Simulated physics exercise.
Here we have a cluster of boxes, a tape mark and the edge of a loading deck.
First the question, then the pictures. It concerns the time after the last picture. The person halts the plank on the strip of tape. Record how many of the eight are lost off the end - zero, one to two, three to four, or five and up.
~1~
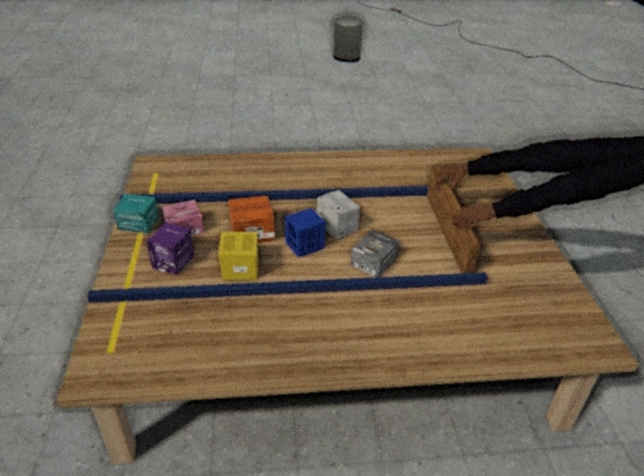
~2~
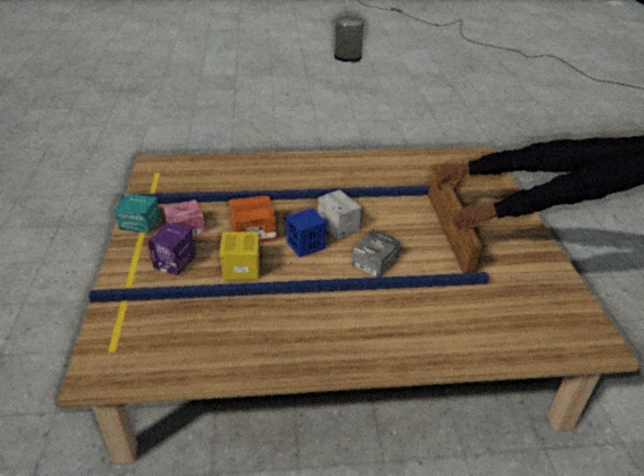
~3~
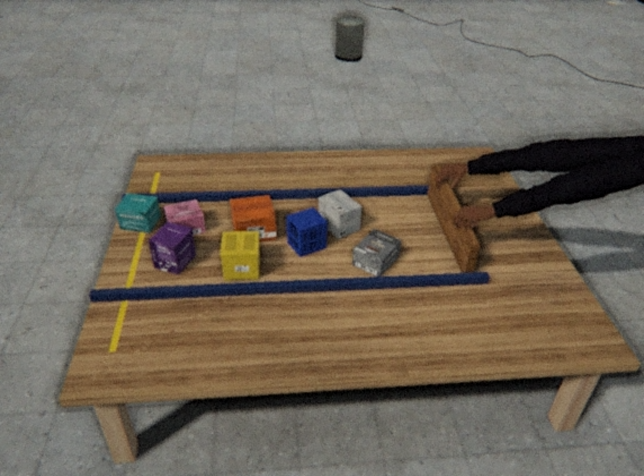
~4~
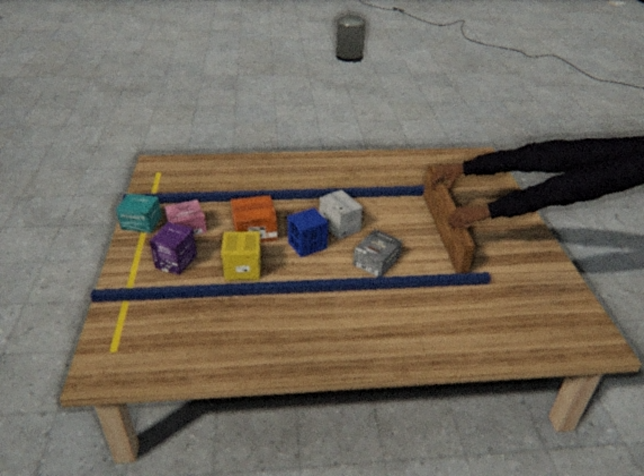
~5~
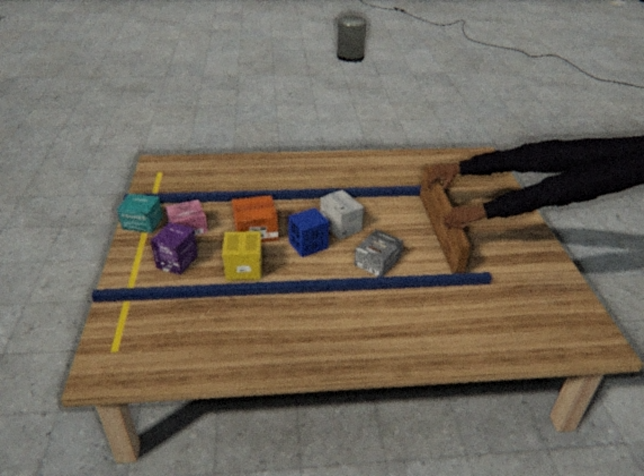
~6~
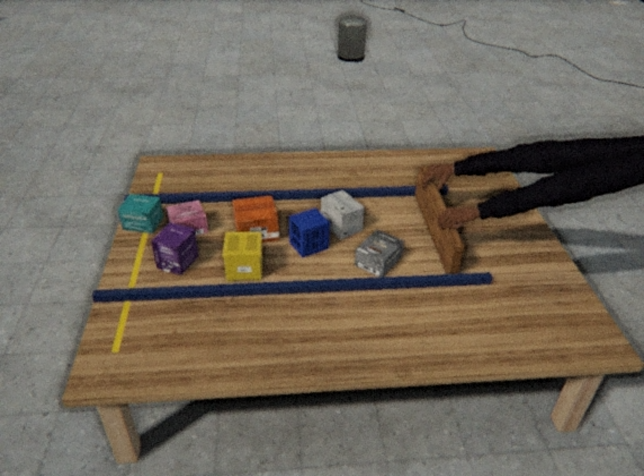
Lost off the end: Five and up.
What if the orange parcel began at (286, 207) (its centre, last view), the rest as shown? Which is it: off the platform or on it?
Placed there, the orange parcel ends up below.
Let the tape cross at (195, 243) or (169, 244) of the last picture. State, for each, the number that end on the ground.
Try 1: 2; try 2: 3.
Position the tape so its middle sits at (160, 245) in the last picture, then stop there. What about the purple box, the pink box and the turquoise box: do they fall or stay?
Check: The purple box takes the fall; the pink box takes the fall; the turquoise box takes the fall.
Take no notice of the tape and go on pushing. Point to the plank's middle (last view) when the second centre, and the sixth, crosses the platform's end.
At (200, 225) for the second, at (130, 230) for the sixth.
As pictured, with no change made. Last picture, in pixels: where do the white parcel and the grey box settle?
Roughly at (130, 217) and at (114, 272), in that order.
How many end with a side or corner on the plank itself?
It's 3 of them.
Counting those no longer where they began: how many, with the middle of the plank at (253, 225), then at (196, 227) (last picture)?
First position 8; second position 8.
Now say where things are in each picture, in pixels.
Turquoise box (137, 214); purple box (171, 249); pink box (183, 220); plank (451, 218); tape (138, 245), in the first picture.
Purple box (173, 249); orange parcel (253, 220), in the second picture.
Pink box (185, 219); blue crate (307, 232), in the third picture.
Turquoise box (139, 213); white parcel (340, 214), in the fourth picture.
Purple box (175, 248); yellow tote (243, 256), in the fifth picture.
Turquoise box (141, 214); purple box (176, 249); pink box (188, 220); plank (437, 219); tape (142, 245), in the sixth picture.
A little later, none off yet; turquoise box at rest near (141, 214); purple box at rest near (176, 249); pink box at rest near (188, 220).
Next, none off yet; turquoise box shifted a little near (127, 214); purple box shifted a little near (158, 248); pink box shifted about its own width near (159, 219).
When it is over, the number that fall off is five or more; down, orange parcel, yellow tote, pink box, purple box and turquoise box.
